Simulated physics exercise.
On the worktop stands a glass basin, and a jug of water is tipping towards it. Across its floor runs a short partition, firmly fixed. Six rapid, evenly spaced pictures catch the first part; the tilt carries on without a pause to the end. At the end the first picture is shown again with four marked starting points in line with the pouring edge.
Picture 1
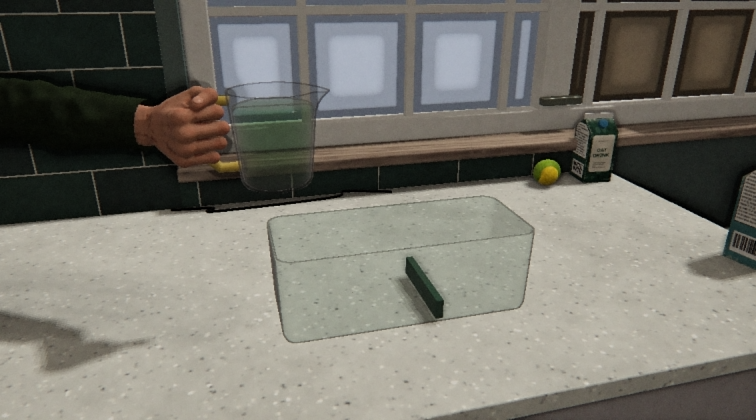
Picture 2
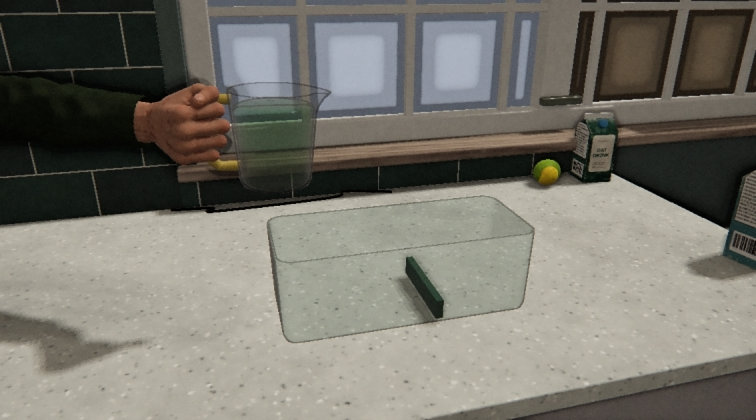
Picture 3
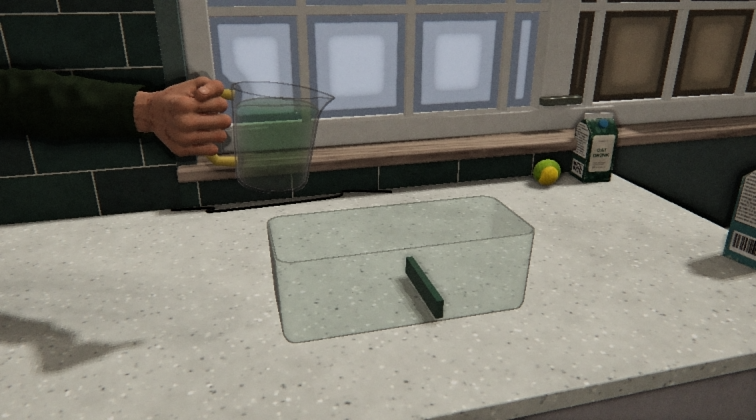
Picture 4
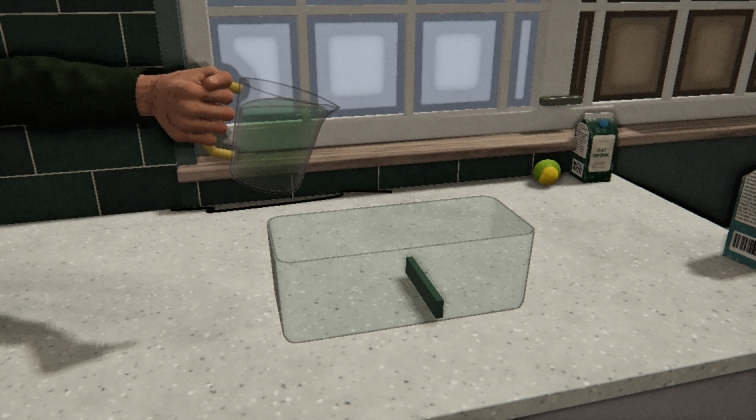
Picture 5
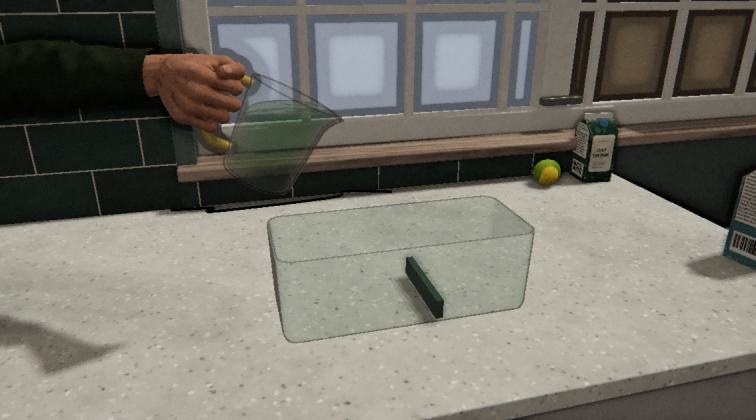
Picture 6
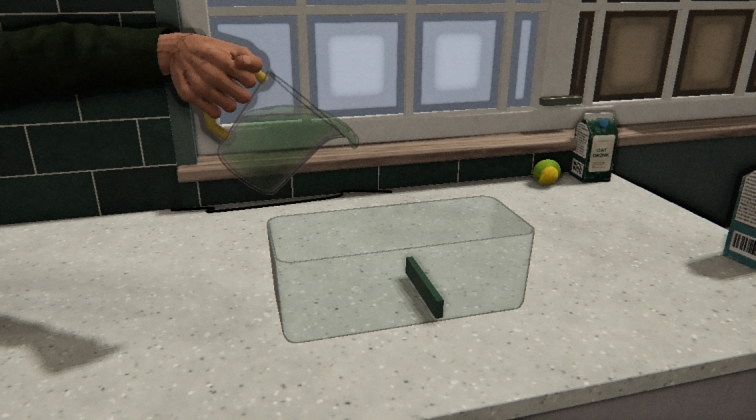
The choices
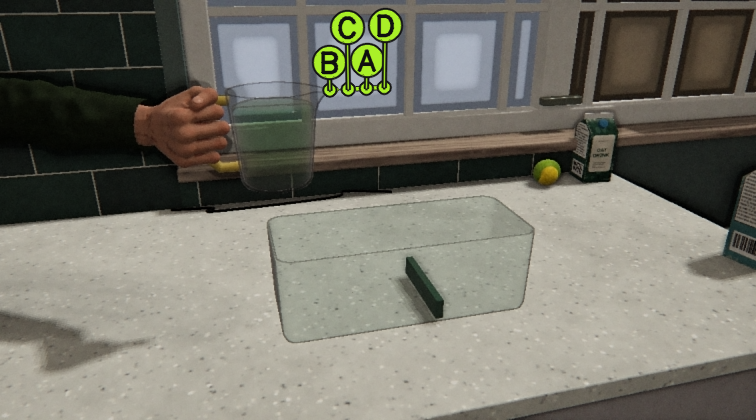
A jug of water, held by a hand at the left, stayed upright at first, then tilted steadily rightward above a clear basin with a short green partition, until water slipped over its lip.
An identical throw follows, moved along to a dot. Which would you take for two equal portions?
The answer is spot D.
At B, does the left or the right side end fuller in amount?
More ends on the left.
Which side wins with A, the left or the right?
More ends on the left.
On the marked copy, A at (366, 88); B at (329, 90); C at (348, 89); D at (384, 87).
With A, about 71 % ends left of the wall and 25 % right of it; 4 % is lost outside.
With B, about 83 % ends left of the wall and 15 % right of it.
With C, about 85 % ends left of the wall and 10 % right of it; 4 % is lost outside.
With D, about 52 % ends left of the wall and 45 % right of it.
